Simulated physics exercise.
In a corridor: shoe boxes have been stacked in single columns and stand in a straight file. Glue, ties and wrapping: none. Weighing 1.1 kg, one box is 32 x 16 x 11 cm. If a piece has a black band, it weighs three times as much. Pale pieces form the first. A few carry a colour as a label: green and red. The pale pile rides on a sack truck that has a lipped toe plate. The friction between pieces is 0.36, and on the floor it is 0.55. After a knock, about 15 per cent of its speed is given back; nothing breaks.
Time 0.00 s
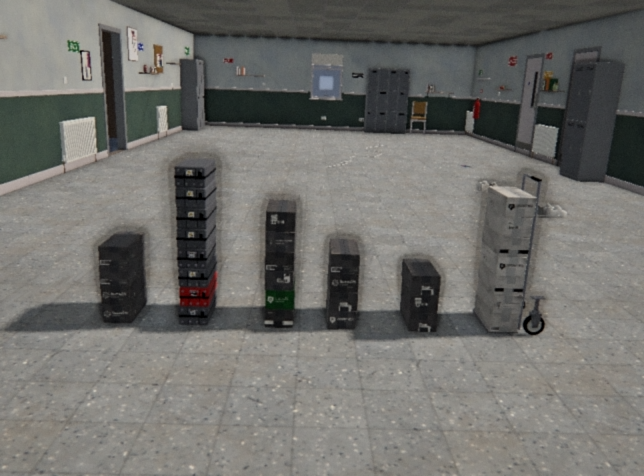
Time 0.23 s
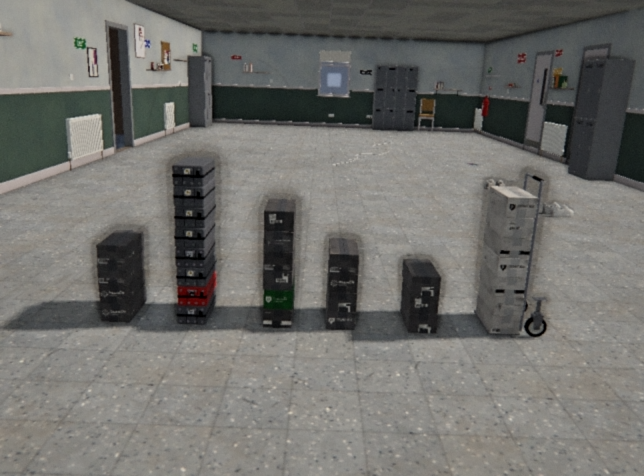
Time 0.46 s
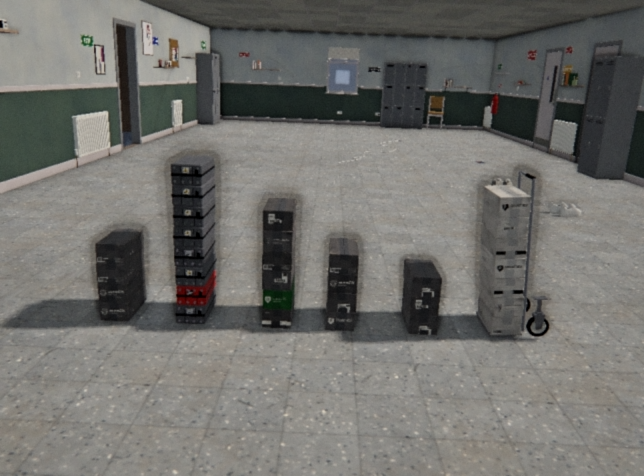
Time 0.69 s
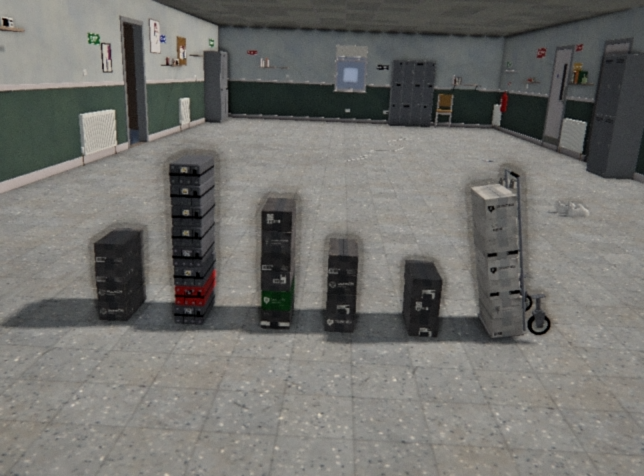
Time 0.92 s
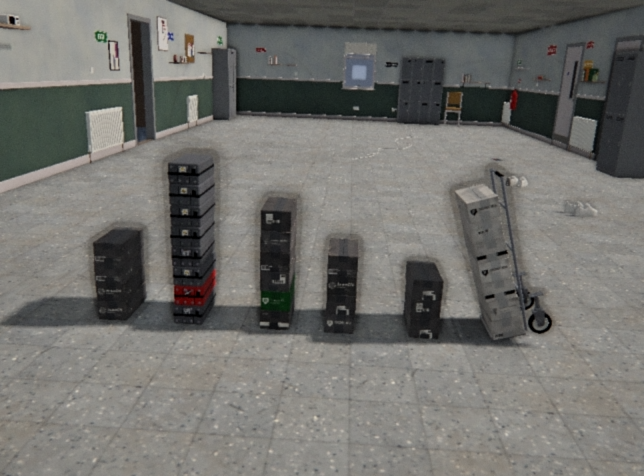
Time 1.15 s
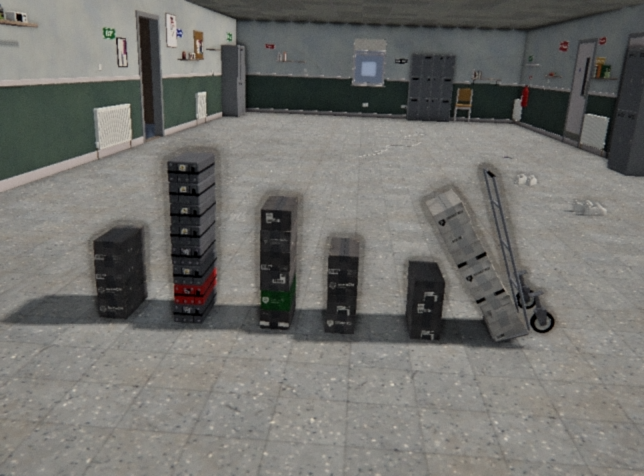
In a wide room with green-and-white walls and lockers at the back, the camera looks from slightly above and drifts slowly around the scene. Five dark stacks of boxes stand in a row, the tallest with red near its base and another with a green box, while a pale pile rides on a sack truck at right. The truck tilts leftward, and the pale pile leans with it, then further, separating from the frame.
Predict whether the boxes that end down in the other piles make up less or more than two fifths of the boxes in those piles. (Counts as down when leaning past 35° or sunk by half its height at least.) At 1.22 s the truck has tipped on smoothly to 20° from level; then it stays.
Short of two fifths.
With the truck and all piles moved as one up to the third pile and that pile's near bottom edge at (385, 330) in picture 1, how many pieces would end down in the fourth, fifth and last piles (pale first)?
After that shift, the fourth pile would have 0 down, the fifth 0 and the last 0.
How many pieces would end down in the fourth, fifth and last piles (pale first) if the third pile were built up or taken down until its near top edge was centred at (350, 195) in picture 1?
In that case fourth 0, fifth 0, last 0.
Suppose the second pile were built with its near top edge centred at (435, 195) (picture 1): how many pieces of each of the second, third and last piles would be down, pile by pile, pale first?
Counts down - second: 7; third: 3; last: 0.
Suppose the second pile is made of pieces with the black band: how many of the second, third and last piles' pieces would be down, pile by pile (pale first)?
Pieces down: Second pile 0, third pile 2, last pile 0.
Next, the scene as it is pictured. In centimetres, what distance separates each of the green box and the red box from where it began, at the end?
Green shifts 0 cm and red shifts 0 cm.
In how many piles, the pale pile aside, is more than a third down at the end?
That would be 0 of them.
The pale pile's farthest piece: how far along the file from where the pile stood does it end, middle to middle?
Distance along: Near 90 cm.
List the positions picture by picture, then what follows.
In the first picture (we follow the side turned to the camera; the camera moves round a little), truck frame (536, 212) 0° forward; green box (280, 300); red box (194, 297); no other piece has moved.
In the second picture, truck frame (537, 213) 0° forward; red box (192, 297).
In the third picture, truck frame (532, 211) 4° forward, top of the pale pile leaning 4°; red box (191, 296); no other piece has moved.
In the fourth picture, truck frame (520, 210) 10° forward, top of the pale pile leaning 10°; red box (190, 297); no other piece has moved.
In the fifth picture, truck frame (507, 209) 16° forward, top of the pale pile leaning 17°; red box (189, 296); no other piece has moved.
In the sixth picture, truck frame (501, 209) 20° forward, top of the pale pile leaning 31°; red box (188, 295); green box (275, 301); no other piece has moved.
Around 1.22 s, 7 of the pale pile down; none of the 25 other boxes down.
Around 1.36 s, 7 of the pale pile down; none of the 25 other boxes down, 1 disturbed.
Around 1.56 s, 7 of the pale pile down; none of the 25 other boxes down, 5 disturbed.
Around 2.14 s, 7 of the pale pile down; 2 of the 25 other boxes down.
Finally (3.0 s), 7 of the pale pile down; none of the 25 other boxes down, 8 disturbed; green box unmoved; red box unmoved. That is 0 per cent. Seen by the last camera, middles, green box near (279, 290), red box near (196, 284).
